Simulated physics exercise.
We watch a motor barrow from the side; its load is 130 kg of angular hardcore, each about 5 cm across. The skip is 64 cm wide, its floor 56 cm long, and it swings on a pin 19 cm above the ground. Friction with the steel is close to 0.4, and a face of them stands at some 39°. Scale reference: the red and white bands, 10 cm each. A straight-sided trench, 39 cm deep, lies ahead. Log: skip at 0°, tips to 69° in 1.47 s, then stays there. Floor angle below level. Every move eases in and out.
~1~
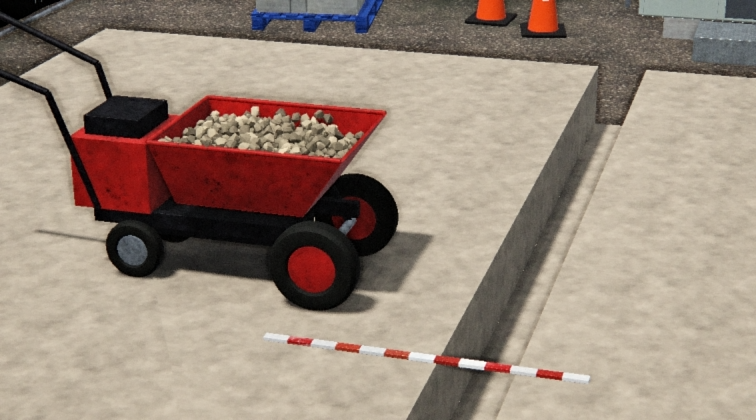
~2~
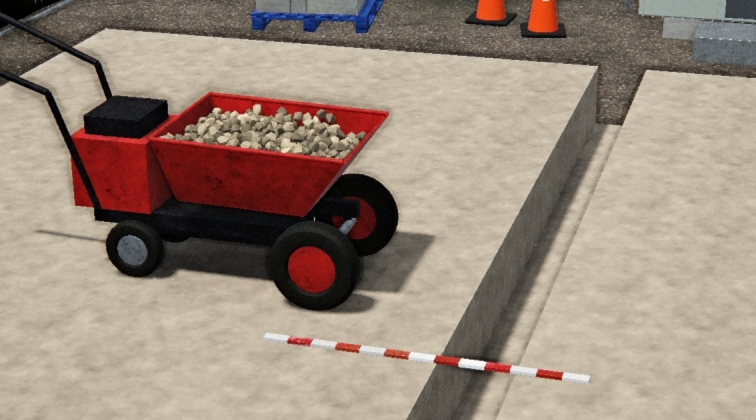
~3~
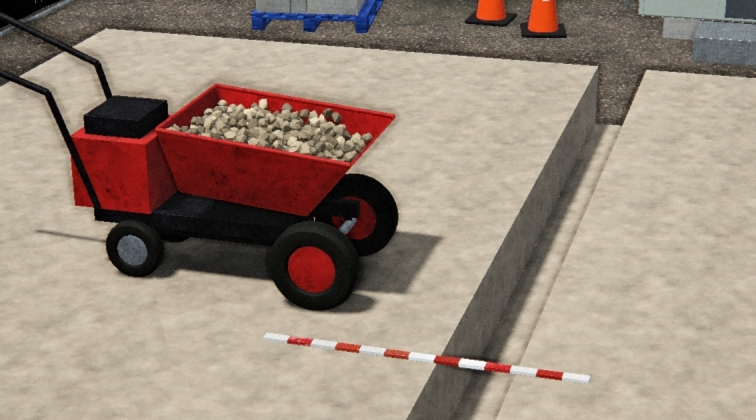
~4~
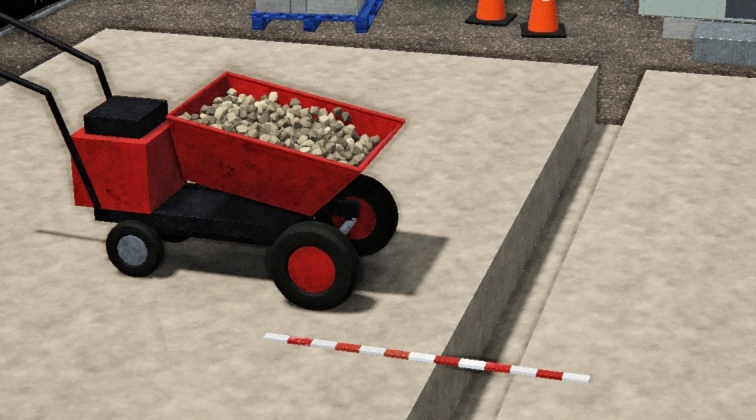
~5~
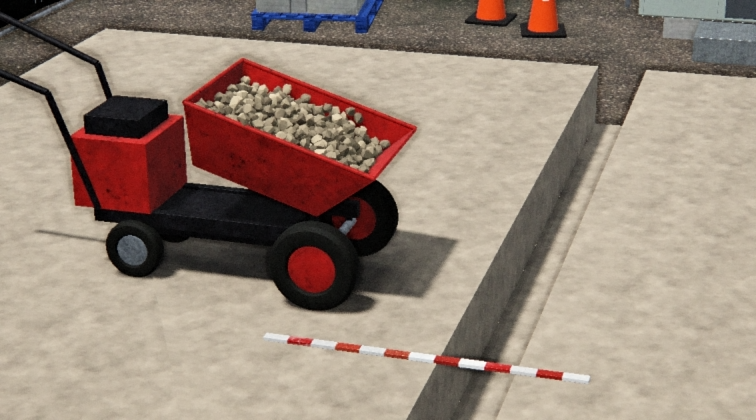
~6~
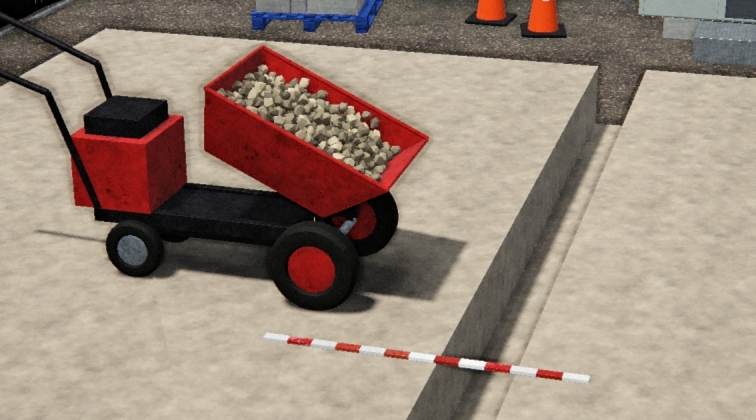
On a pale concrete yard beside a straight-sided trench, a red motor barrow stands with its skip full of stones, a red and white banded pole lying nearby. The skip starts level, then its rear end lifts, slowly at first, tilting steadily steeper toward the trench on the right while the wheels stay still.
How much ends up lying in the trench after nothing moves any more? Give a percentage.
A share of about 67 per cent.
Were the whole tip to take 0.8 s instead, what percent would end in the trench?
About 65 percent, I'd say.
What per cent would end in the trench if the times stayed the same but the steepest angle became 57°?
With that change, near 15 per cent.
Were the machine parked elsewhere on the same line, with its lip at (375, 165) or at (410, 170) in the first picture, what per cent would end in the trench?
The first gives about 60 percent and the second about 40 percent.
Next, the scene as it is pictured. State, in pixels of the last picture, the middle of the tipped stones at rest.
Near (504, 363).
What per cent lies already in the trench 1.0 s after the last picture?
Close to 15 per cent has got there by then.
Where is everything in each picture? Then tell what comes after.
The first picture shows lip at (341, 162), floor tilted 0°, highest stones at (272, 125).
The second picture shows lip at (343, 163), floor tilted 1°, highest stones at (264, 125).
The third picture shows lip at (351, 166), floor tilted 5°, highest stones at (239, 116).
In the fourth picture, the skip is at 10°, its lip at (361, 171); the top of the load is at (241, 107).
The fifth picture shows lip at (374, 179), floor tilted 17°, highest stones at (239, 91).
In the sixth picture, the skip is at 25°, its lip at (388, 190); the top of the load is at (257, 81).
Then, 0.5 s after the last picture the floor is at 58°, 100 % in the skip; the foremost stones are at (434, 226).
Then, 1.0 s after the last picture the floor is at 69°, 81 % in the skip, 5 % short of the trench, 14 % in the trench; the foremost stones are at (529, 385).
Then, 1.3 s after the last picture the floor is at 69°, 55 % in the skip, 5 % short of the trench, 40 % in the trench; the foremost stones are at (536, 376).
Then, 3.3 s after the last picture the floor is at 69°, 27 % in the skip, 6 % short of the trench, 67 % in the trench; the foremost stones are at (536, 368).
